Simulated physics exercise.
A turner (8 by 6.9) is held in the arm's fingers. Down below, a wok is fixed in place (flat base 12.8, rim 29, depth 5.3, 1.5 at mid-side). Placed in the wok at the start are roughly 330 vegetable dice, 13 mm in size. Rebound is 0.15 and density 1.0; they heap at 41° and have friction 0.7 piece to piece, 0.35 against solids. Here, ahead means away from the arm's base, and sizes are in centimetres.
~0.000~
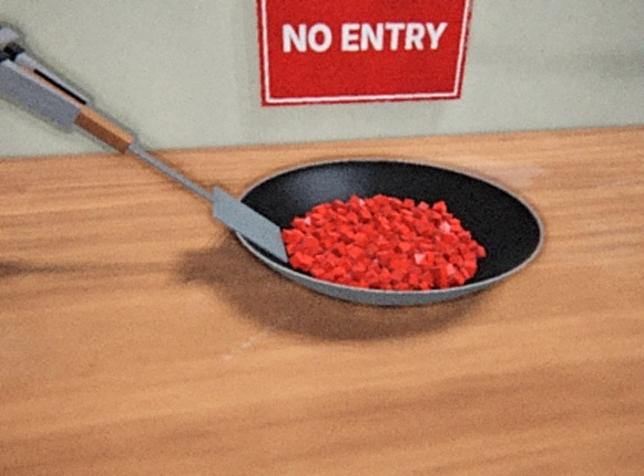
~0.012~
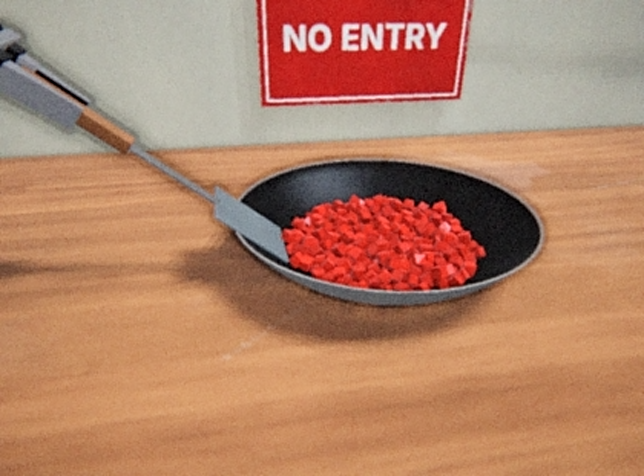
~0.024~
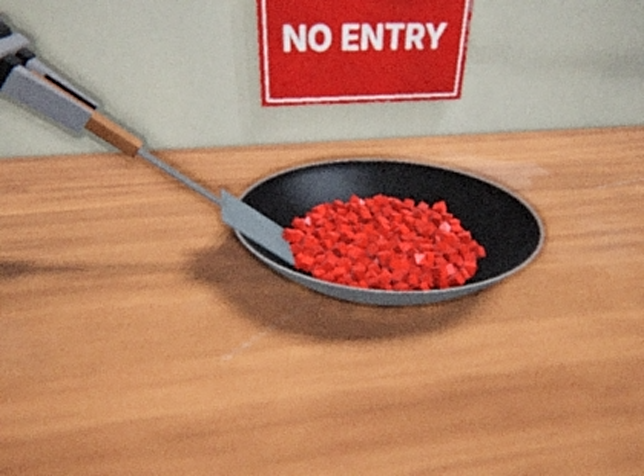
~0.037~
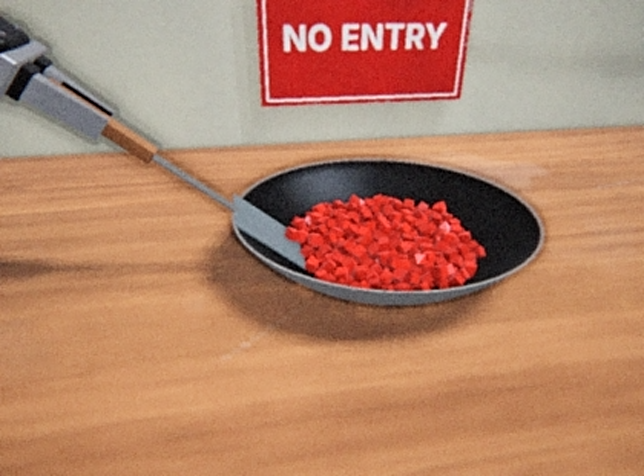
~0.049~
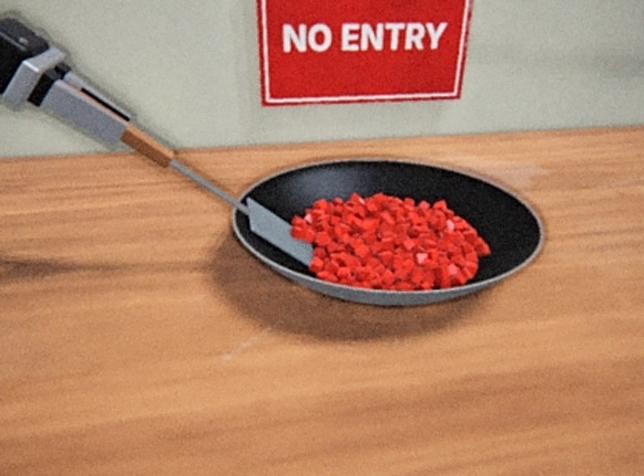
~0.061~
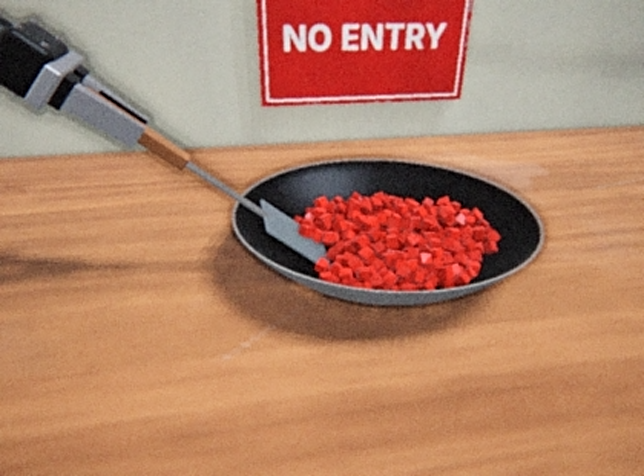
A heap of small red cubes sits in a black pan with a grey rim on a wooden surface, seen from slightly above by a still camera. Behind it, a red sign reading "NO ENTRY" in white hangs on a pale grey-green wall. From the left, a mechanical arm eases a grey turner rightward into the pan, nudging the nearest cubes and shifting the heap slightly right.
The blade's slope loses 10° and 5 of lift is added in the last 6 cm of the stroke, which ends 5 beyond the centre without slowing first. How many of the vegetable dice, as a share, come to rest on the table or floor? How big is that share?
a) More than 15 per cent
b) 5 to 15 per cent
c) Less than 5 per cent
(b) 5 to 15 per cent.
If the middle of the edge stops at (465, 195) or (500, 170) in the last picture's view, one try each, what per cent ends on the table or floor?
Close to 20 and close to 40 per cent, respectively.
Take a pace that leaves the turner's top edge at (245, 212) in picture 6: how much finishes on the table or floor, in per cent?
0 %.
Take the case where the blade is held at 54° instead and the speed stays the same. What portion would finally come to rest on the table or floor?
Result, estimated: 10 %.
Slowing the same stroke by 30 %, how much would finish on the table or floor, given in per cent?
In that case, around 0 per cent would end on the table or floor.
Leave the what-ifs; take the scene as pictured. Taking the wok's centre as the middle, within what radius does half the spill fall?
I'd say some 28 centimetres, give or take.
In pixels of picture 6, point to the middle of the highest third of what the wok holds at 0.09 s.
Centre estimated at around (422, 223).
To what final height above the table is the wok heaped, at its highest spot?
About 6.5 centimetres.
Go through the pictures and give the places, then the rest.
Turner top edge at (214, 200), sloping 40°; upper third of the load around (385, 238), from x 290 to 480, top at y 200; 331 in the wok, in the first frame.
Turner top edge at (215, 201), sloping 40°; upper third of the load around (385, 238), from x 290 to 480, top at y 200, in the second frame.
Turner top edge at (222, 204), sloping 40°; upper third of the load around (385, 238), from x 290 to 480, top at y 200, in the third frame.
Turner top edge at (235, 209), sloping 40°; upper third of the load around (385, 236), from x 290 to 480, top at y 200, in the fourth frame.
Turner top edge at (250, 213), sloping 40°; upper third of the load around (388, 231), from x 300 to 480, top at y 200, in the fifth frame.
Turner top edge at (264, 214), sloping 40°; upper third of the load around (398, 225), from x 300 to 490, top at y 200; 331 in the wok, in the sixth frame.
By 0.09 s, sloping 40°, highest piece 6 above the table; 331 in the wok.
By 0.12 s, sloping 36°, highest piece 8 above the table; 329 in the wok, 2 on the blade or in flight.
By 0.34 s, sloping 30°, highest piece 8 above the table; 297 in the wok, 25 on the table or floor, 9 on the blade or in flight.
By 1.39 s, sloping 30°, highest piece 6 above the table; 297 in the wok, 34 on the table or floor.
Final count, 297 in the wok, 34 on the table or floor. That is 10 % on the table or floor.
